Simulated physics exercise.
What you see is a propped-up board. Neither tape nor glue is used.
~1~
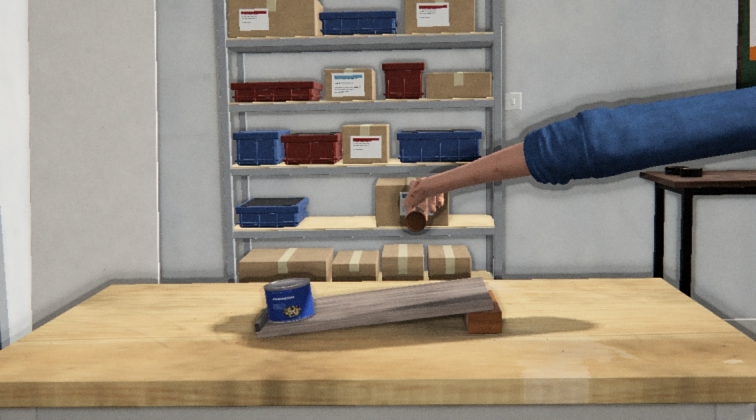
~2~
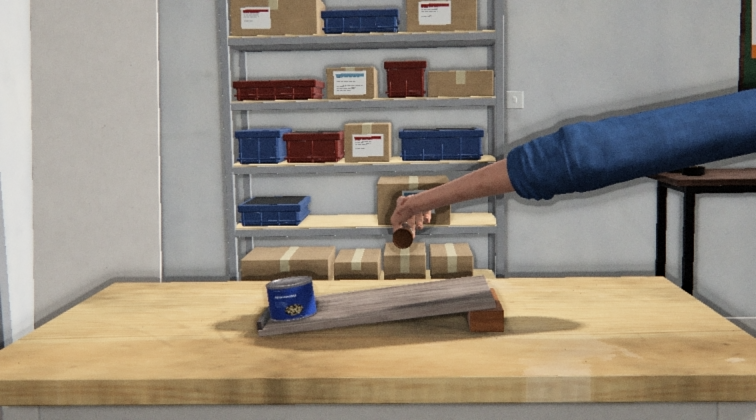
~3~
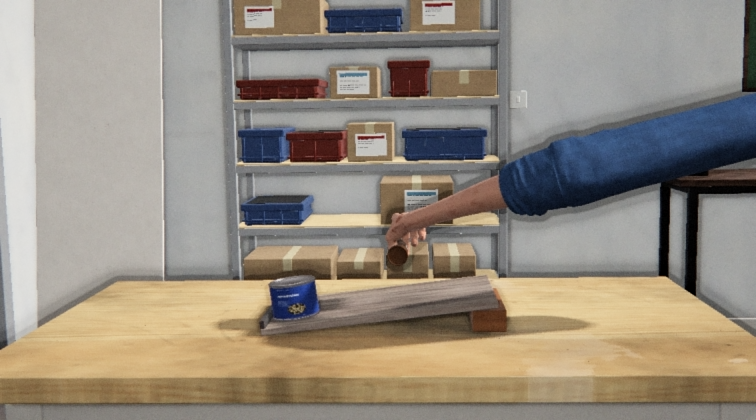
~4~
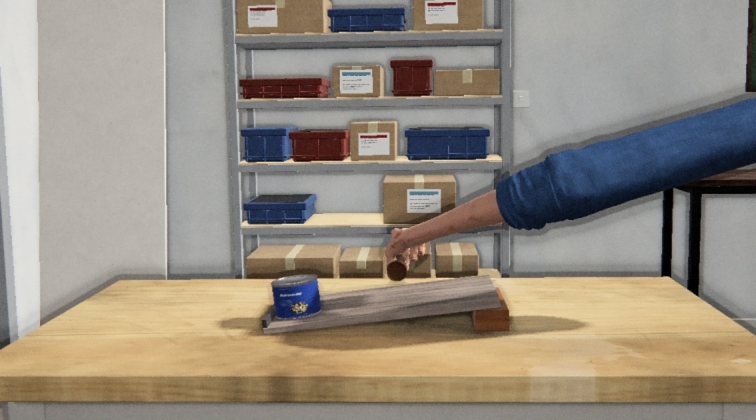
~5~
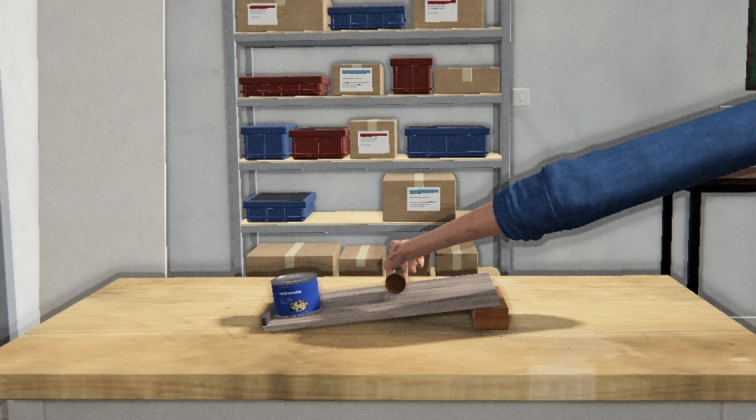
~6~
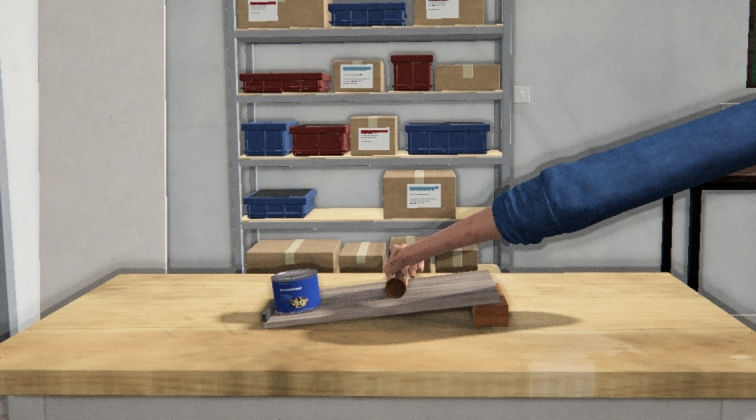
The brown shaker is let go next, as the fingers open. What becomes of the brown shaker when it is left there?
It travels down the board.
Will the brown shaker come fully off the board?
Still on top.
Then, 0.60 s on from there, brown shaker shifted about its own width near (368, 286).
Then, 0.80 s on from there, brown shaker shifted well along near (341, 289).
In the end, moved from the start, brown shaker; blue tub unmoved. At the end, from the last picture's camera, brown shaker near (327, 291). The brown shaker slides or rolls down.
